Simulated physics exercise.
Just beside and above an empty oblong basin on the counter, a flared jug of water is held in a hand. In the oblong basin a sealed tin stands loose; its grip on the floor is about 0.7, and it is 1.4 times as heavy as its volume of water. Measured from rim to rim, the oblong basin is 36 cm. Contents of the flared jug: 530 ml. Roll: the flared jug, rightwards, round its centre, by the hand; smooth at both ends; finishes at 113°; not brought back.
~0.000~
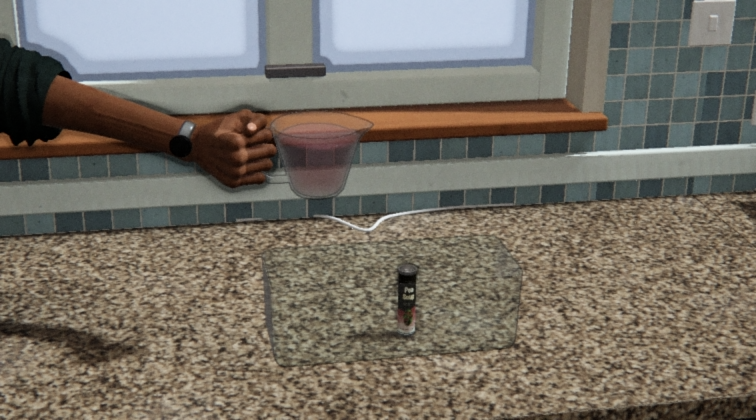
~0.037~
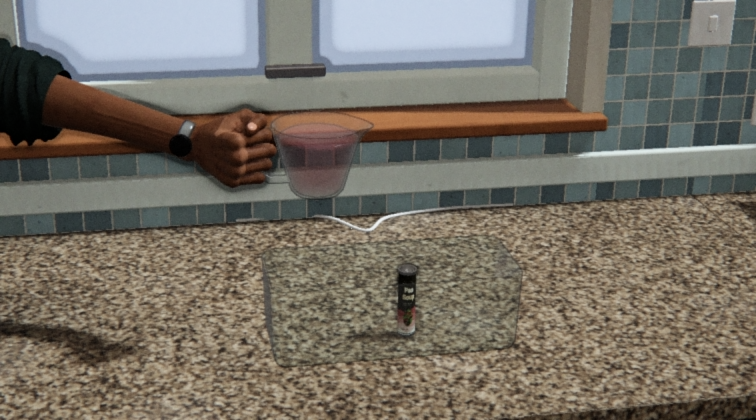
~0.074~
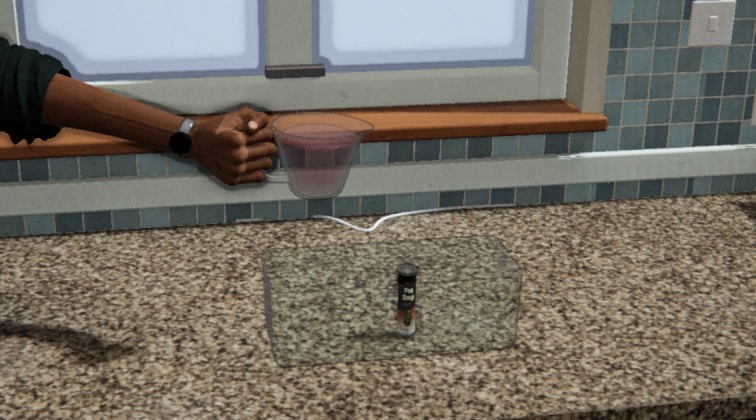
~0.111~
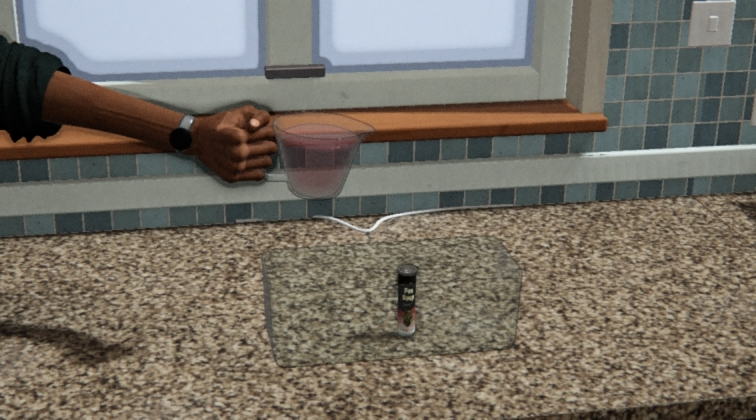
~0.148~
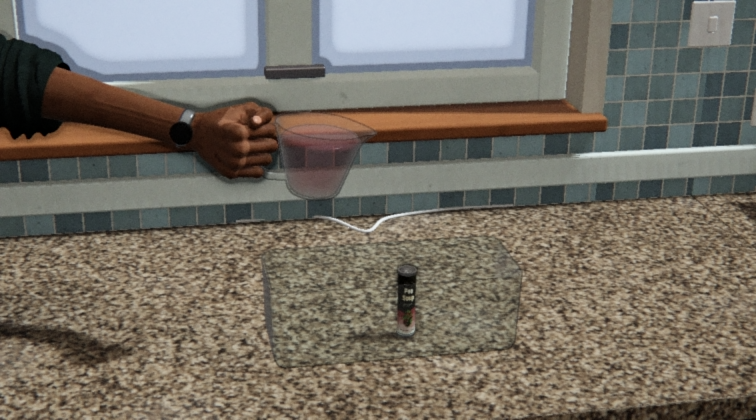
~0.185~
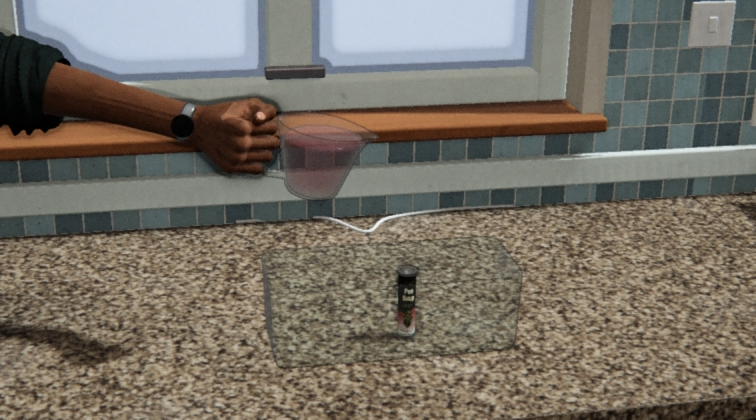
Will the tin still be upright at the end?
No. It tips over.
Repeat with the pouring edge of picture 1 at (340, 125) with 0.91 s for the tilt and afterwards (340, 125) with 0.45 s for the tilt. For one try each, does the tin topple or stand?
Run one: It does not tip. Run two: It does not tip.
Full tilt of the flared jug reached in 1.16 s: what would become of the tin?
In that case the tin overturns.
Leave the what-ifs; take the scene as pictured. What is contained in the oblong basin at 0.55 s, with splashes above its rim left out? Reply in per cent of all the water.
I'd put it near 12 percent.
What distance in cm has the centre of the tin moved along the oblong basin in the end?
Looks like roughly 8.5 cm in total.
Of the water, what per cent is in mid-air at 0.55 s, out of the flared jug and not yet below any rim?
About 34 per cent.
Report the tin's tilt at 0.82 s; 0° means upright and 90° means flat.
The lean is some 0° away from upright.
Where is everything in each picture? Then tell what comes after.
It leans 0°; its right rim is at (374, 123); the water meets the walls at (276, 136) and (358, 132); the oblong basin's rim runs from (267, 272) to (510, 255); the tin's top is at (408, 272), in the first frame.
It leans 0°; its right rim is at (374, 124); the water meets the walls at (276, 136) and (358, 132), in the second frame.
It leans 2°; its right rim is at (375, 125); the water meets the walls at (277, 135) and (358, 133), in the third frame.
It leans 4°; its right rim is at (376, 128); the water meets the walls at (277, 135) and (359, 134), in the fourth frame.
It leans 7°; its right rim is at (377, 131); the water meets the walls at (279, 135) and (360, 135), in the fifth frame.
It leans 11°; its right rim is at (379, 135); the water meets the walls at (281, 136) and (364, 136), in the sixth frame.
By 0.55 s the tilt is 75° and 54 per cent is still to pour; the tin stands where it began.
By 0.82 s the tilt is 110° and 3 per cent is still to pour; the tin stands 1 cm from where it began.
By 1.10 s the tilt is 113° and 0 per cent is still to pour; the tin lies on its side.
By 1.41 s the tilt is 113° and 0 per cent is still to pour; the tin lies on its side.
At rest the tin lies on its side.
